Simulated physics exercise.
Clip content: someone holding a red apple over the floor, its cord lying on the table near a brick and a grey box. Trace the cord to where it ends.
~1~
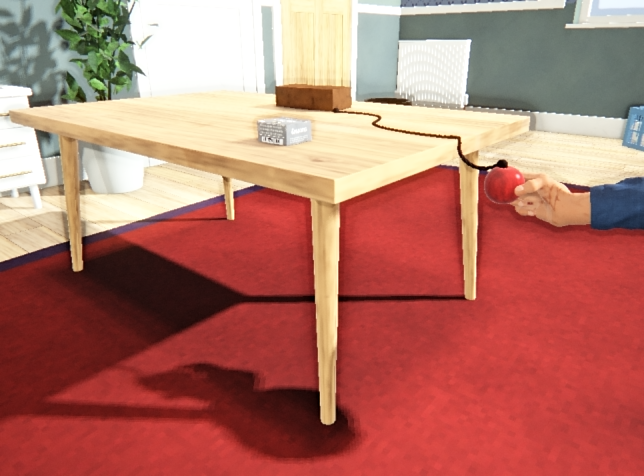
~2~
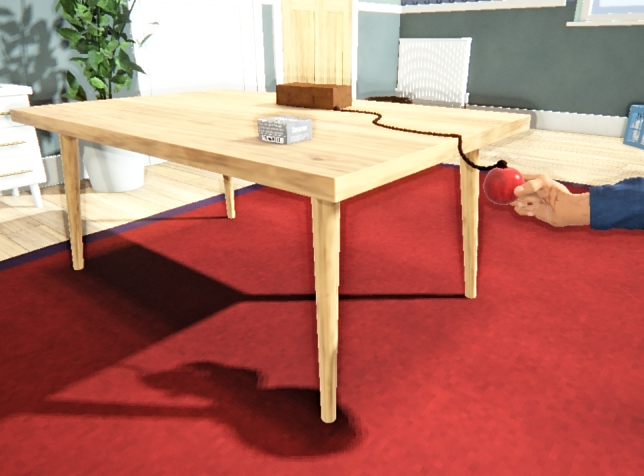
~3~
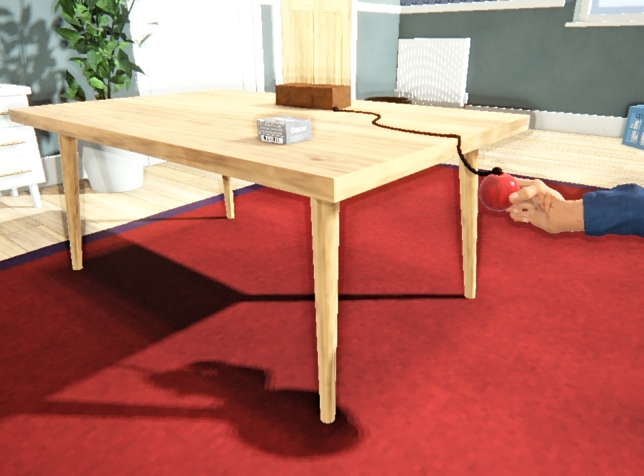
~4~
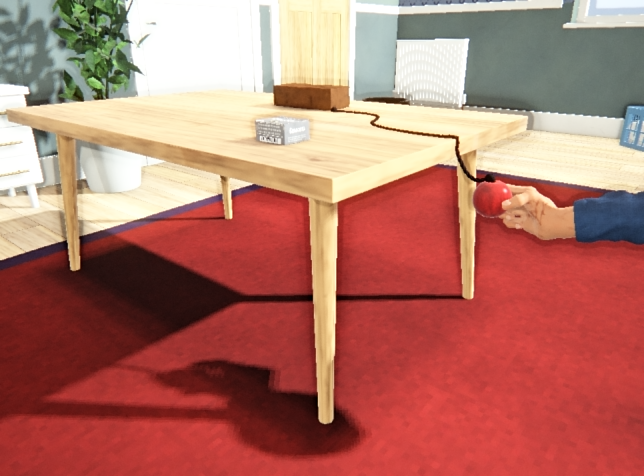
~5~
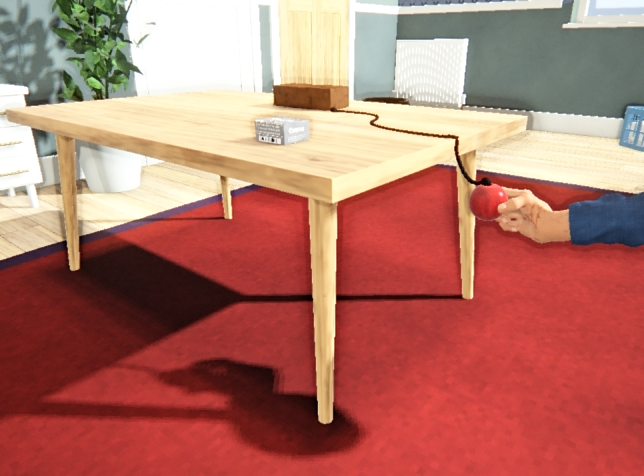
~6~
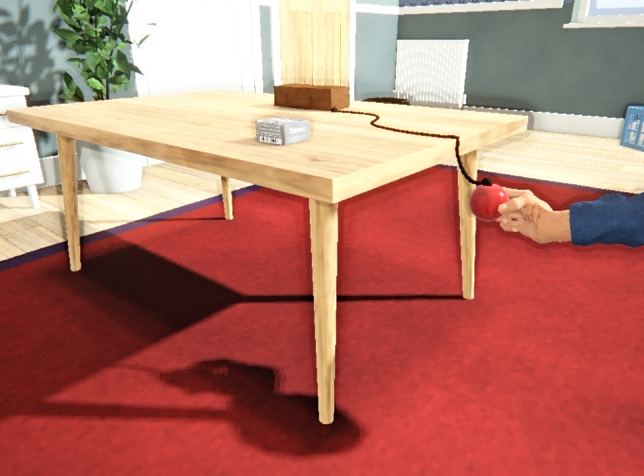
A hand holding a red apple beside a wooden table, shifting it slightly left and down, its cord running to a brick.
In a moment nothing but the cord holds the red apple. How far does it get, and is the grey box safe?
One by one: The red apple never lands; the grey box holds its spot.
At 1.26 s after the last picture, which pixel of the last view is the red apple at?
I'd say close to (439, 237).
Then, 0.44 s later than the last view, apple above the floor near (422, 225); brick as before; box as before.
Then, 1.26 s later than the last view, apple above the floor near (439, 237); brick as before; box as before.
Then, 2.08 s later than the last view, apple above the floor near (460, 249); brick as before; box as before.
Finally, apple above the floor near (481, 246); brick as before; box as before. The red apple ends up dangling and the grey box keeps its place.
